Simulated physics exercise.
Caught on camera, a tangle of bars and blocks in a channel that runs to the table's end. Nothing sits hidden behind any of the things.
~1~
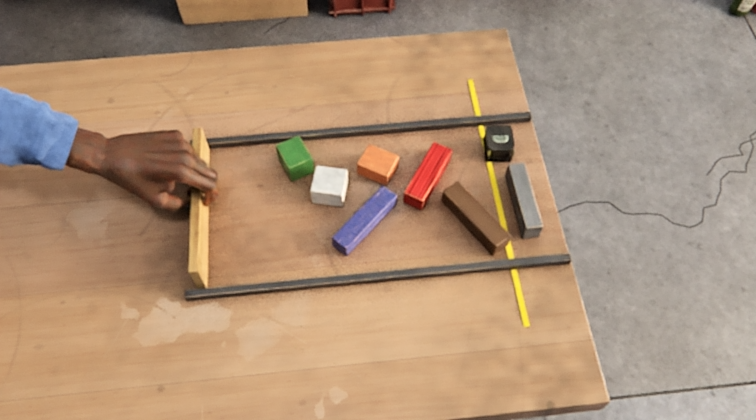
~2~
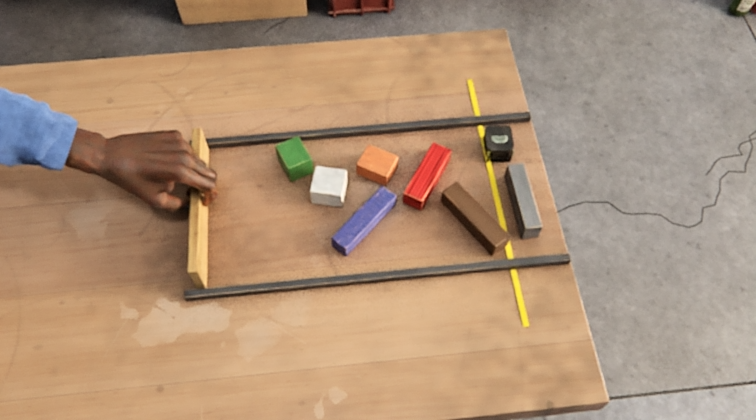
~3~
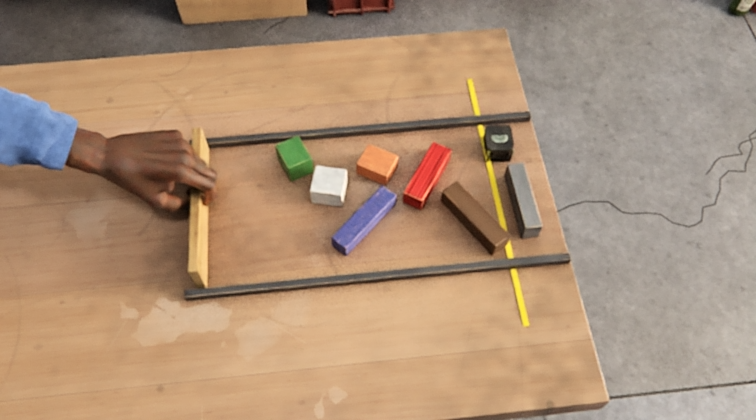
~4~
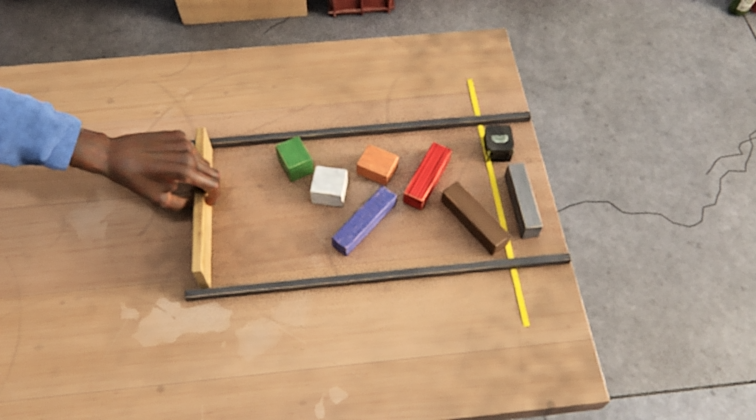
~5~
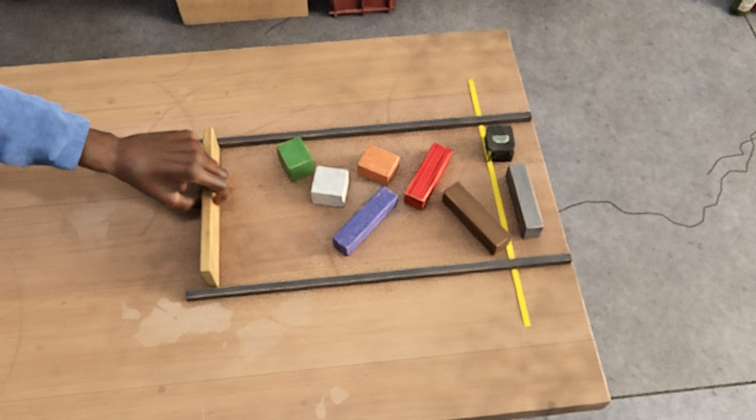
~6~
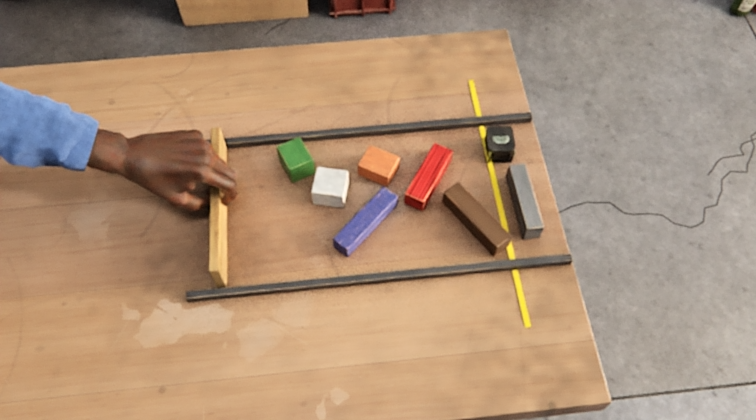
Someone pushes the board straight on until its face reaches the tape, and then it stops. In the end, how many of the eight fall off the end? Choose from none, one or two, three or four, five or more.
Final count: Three or four.
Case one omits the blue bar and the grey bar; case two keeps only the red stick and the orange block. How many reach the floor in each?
First try 1, second try 1.
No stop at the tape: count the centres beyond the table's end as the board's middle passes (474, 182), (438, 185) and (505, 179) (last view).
It would be 2, 0 and 4.
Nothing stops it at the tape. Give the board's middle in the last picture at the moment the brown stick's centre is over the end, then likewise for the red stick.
First it's close to (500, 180), next close to (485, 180).
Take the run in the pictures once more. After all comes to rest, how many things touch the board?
The number is 3.
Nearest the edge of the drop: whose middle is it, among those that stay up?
The one in question is the brown stick.
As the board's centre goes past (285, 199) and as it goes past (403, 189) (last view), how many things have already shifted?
Counts: 1 / 6.
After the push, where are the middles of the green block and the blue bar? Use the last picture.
I'd put one at around (501, 143) and the other at around (529, 205).
A little later, none off yet; grey bar at rest near (524, 201); black case at rest near (499, 145); brown stick at rest near (476, 219).
Next, none off yet; grey bar at rest near (524, 201); black case moving near (506, 144); brown stick shifted a little near (505, 221).
When it is over, the number that fall off is three or four; down, red stick, black case and grey bar.
